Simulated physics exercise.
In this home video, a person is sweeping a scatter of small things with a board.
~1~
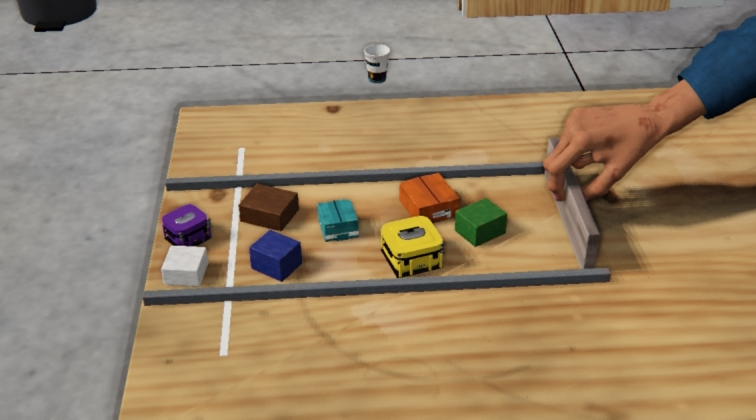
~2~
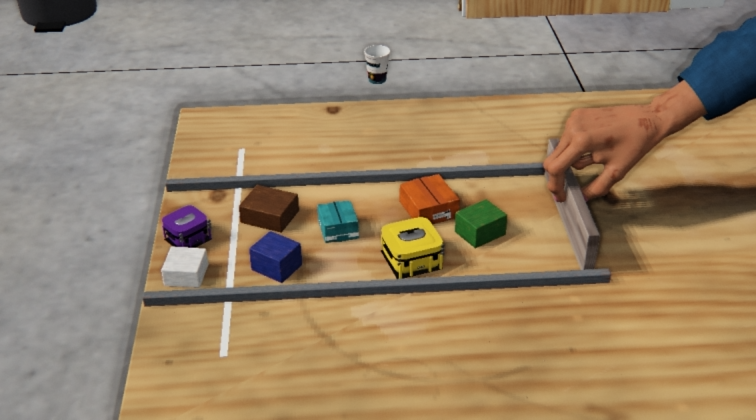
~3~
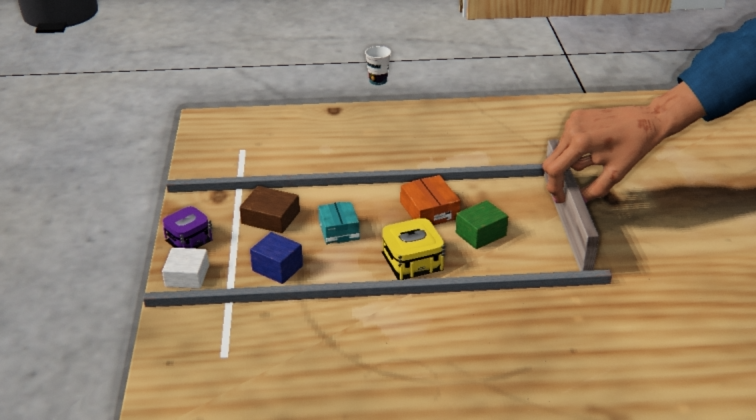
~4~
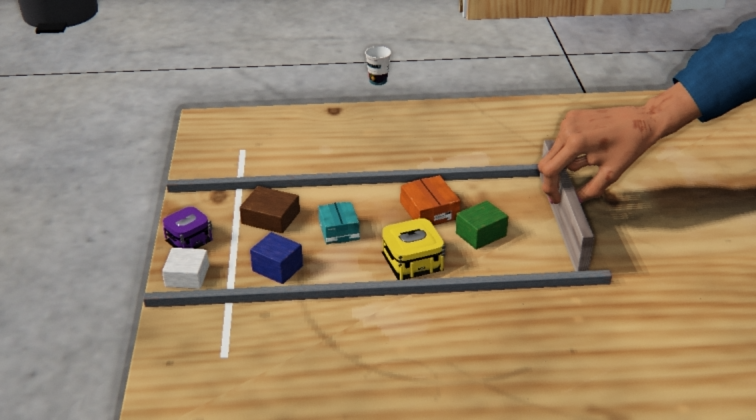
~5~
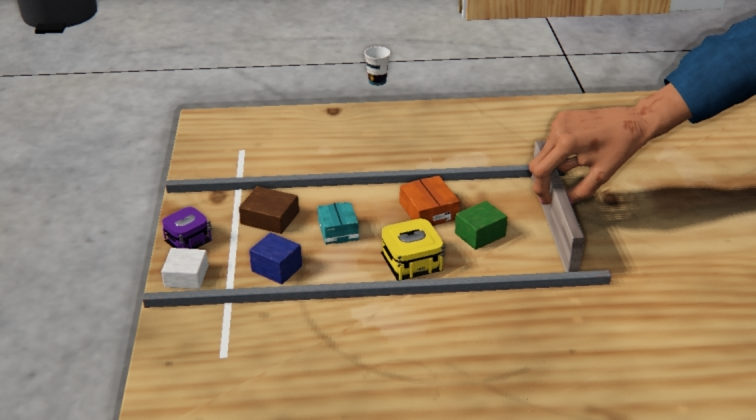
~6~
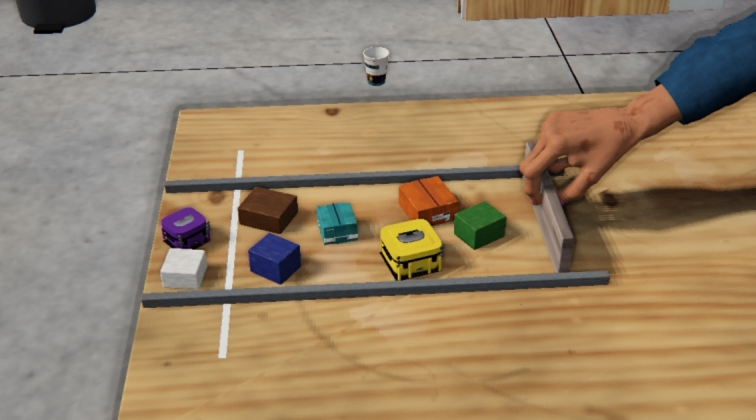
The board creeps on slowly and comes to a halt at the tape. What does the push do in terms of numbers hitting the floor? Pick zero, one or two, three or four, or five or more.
It sends one or two to the floor.
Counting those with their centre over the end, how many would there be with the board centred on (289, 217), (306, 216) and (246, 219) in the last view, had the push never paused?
The numbers are 0, 0 and 2.
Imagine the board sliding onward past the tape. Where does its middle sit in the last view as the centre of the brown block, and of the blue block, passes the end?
Brown block: (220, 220); blue block: (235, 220).
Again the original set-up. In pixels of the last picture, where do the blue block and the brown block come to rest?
The blue block at (149, 257), the brown block at (171, 203).
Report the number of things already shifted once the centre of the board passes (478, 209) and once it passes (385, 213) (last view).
The count is 1 at the first point and 4 at the second.
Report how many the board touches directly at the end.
The figure is 3.
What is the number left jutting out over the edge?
The number overhanging is 2.
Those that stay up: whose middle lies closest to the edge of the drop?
That would be the blue block, the foremost.
Soon after, none off yet; purple case at rest near (185, 231); white block at rest near (184, 269); brown block at rest near (268, 210).
Then, none off yet; purple case at rest near (185, 231); white block at rest near (184, 269); brown block moved a little near (244, 207).
At rest, the number that fall off is one or two; fallen, white block and purple case.
